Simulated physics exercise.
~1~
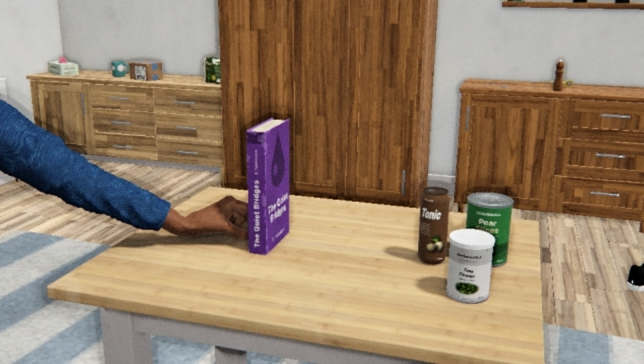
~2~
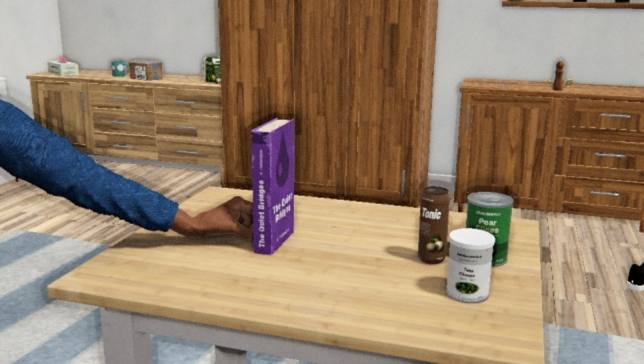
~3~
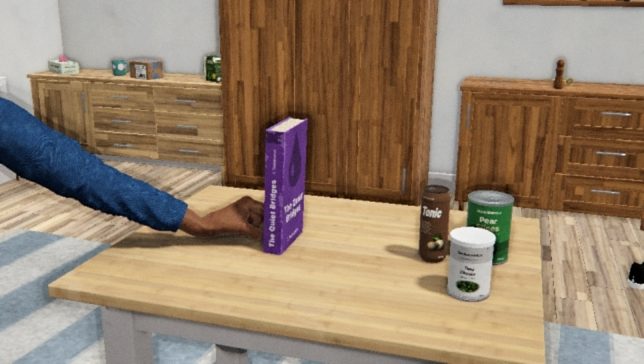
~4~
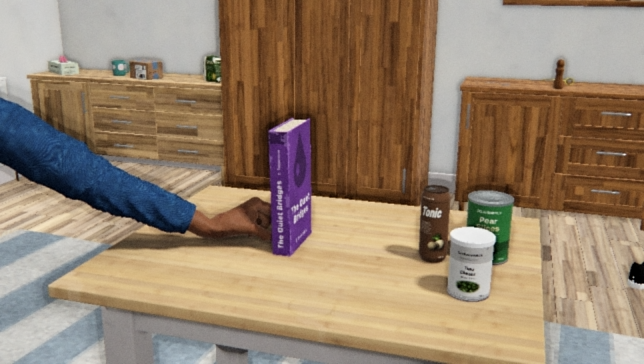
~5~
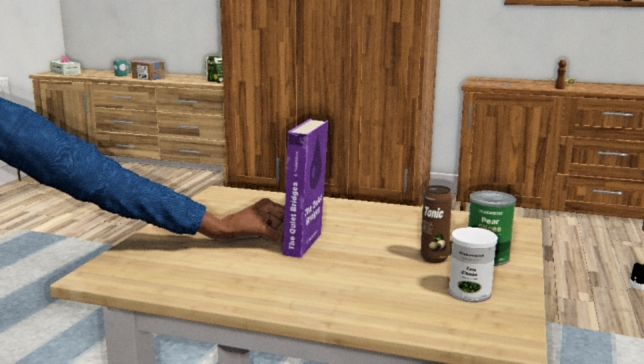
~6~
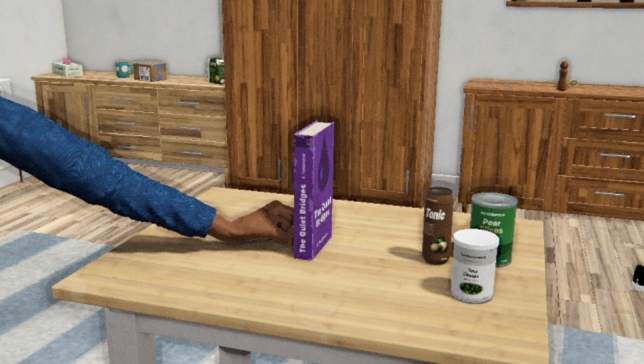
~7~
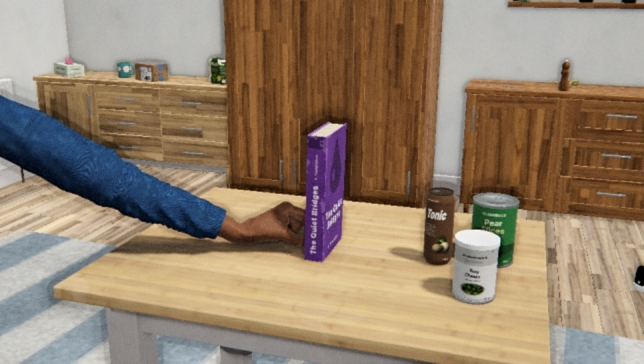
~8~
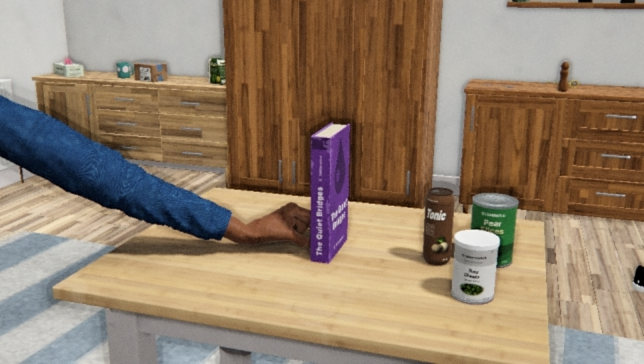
A purple book standing upright on a wooden table was slowly pushed to the right by a hand in a blue sleeve, sliding toward a brown can, a green tin and a white tin, and it was still upright at the end, short of them.
